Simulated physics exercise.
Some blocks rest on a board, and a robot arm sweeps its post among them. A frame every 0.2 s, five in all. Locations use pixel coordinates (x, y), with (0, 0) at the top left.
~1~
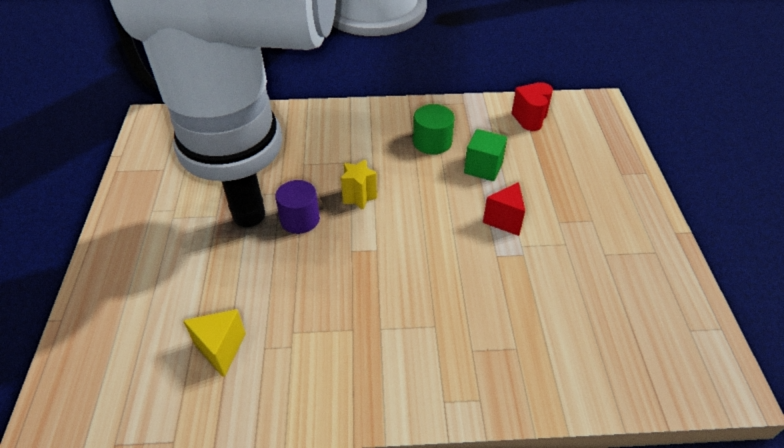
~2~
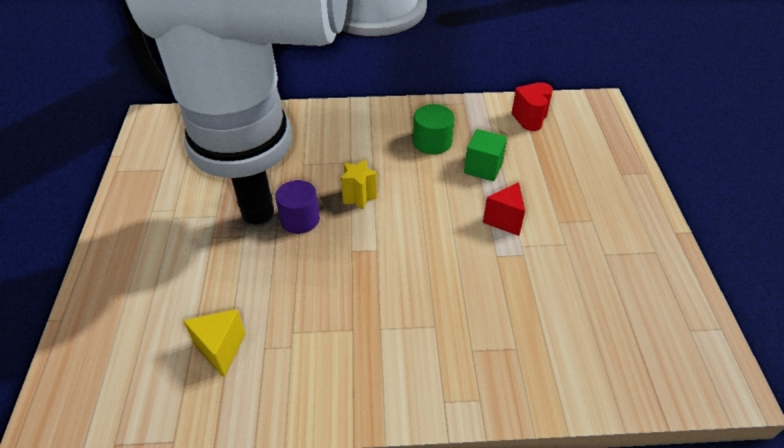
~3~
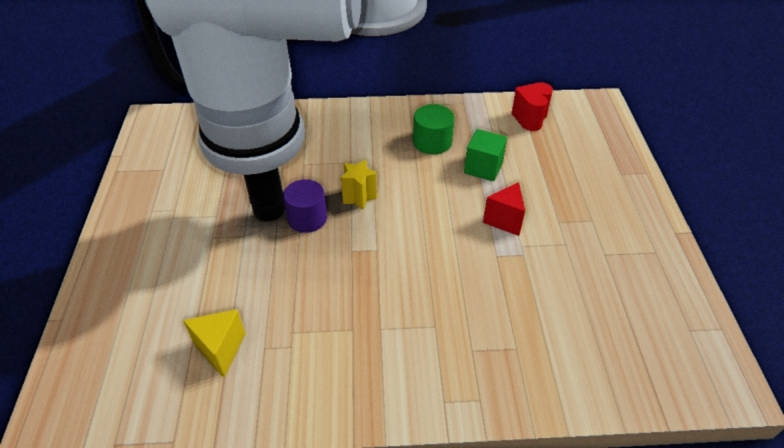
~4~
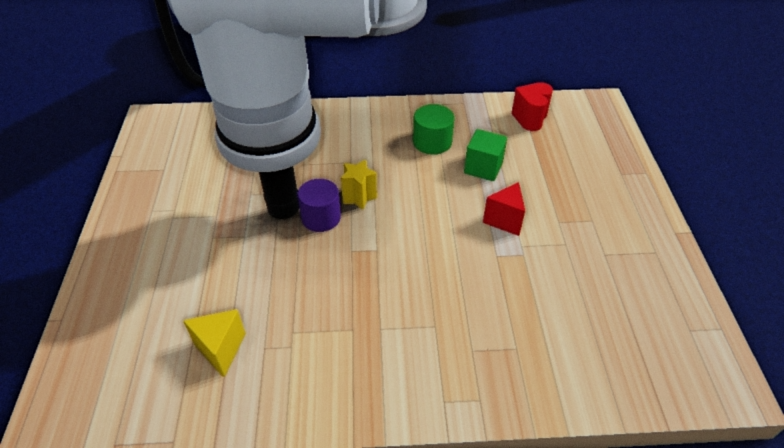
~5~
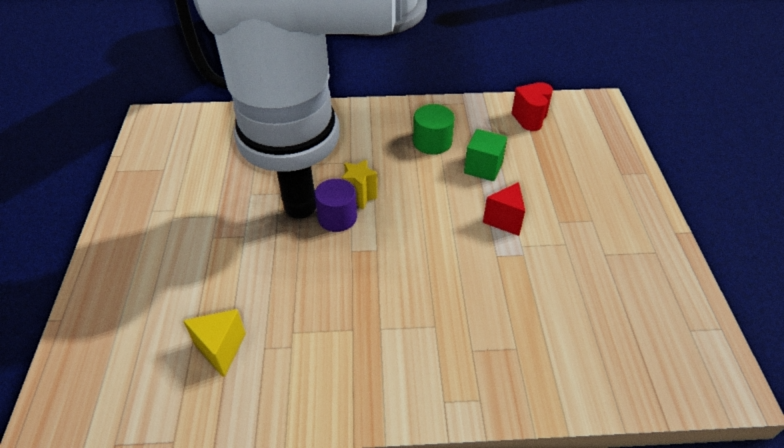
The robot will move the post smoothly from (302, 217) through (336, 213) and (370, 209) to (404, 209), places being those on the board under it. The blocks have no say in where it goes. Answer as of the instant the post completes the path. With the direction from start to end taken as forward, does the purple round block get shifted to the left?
In short: No.
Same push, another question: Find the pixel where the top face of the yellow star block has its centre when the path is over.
I'd place it at (381, 162), taking the centre of its top.
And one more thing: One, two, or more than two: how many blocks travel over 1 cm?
Two will move.
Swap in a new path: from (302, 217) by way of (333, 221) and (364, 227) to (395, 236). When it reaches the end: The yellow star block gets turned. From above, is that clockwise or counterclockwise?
It goes anticlockwise.
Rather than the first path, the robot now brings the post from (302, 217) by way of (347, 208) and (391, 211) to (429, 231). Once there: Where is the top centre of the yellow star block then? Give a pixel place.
The spot you're after is about (382, 162) in the image.
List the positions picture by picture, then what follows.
The first picture shows post's lower end (249, 217); purple round block (296, 193); yellow star block (358, 171).
The second picture shows post (258, 214); blocks still.
The third picture shows post (270, 211); purple round block (303, 193).
The fourth picture shows post (284, 209); purple round block (318, 192).
The fifth picture shows post (301, 208); purple round block (335, 192); yellow star block (358, 171).
What follows on the original path. One third of the way, post (336, 204); purple round block (370, 193); yellow star block (365, 168), turned 30° anticlockwise.
Two thirds of the way, post (371, 200); purple round block (403, 196); yellow star block (376, 163), turned 85° anticlockwise.
At the end, post (404, 200); purple round block (430, 204); yellow star block (381, 162), turned 105° anticlockwise.
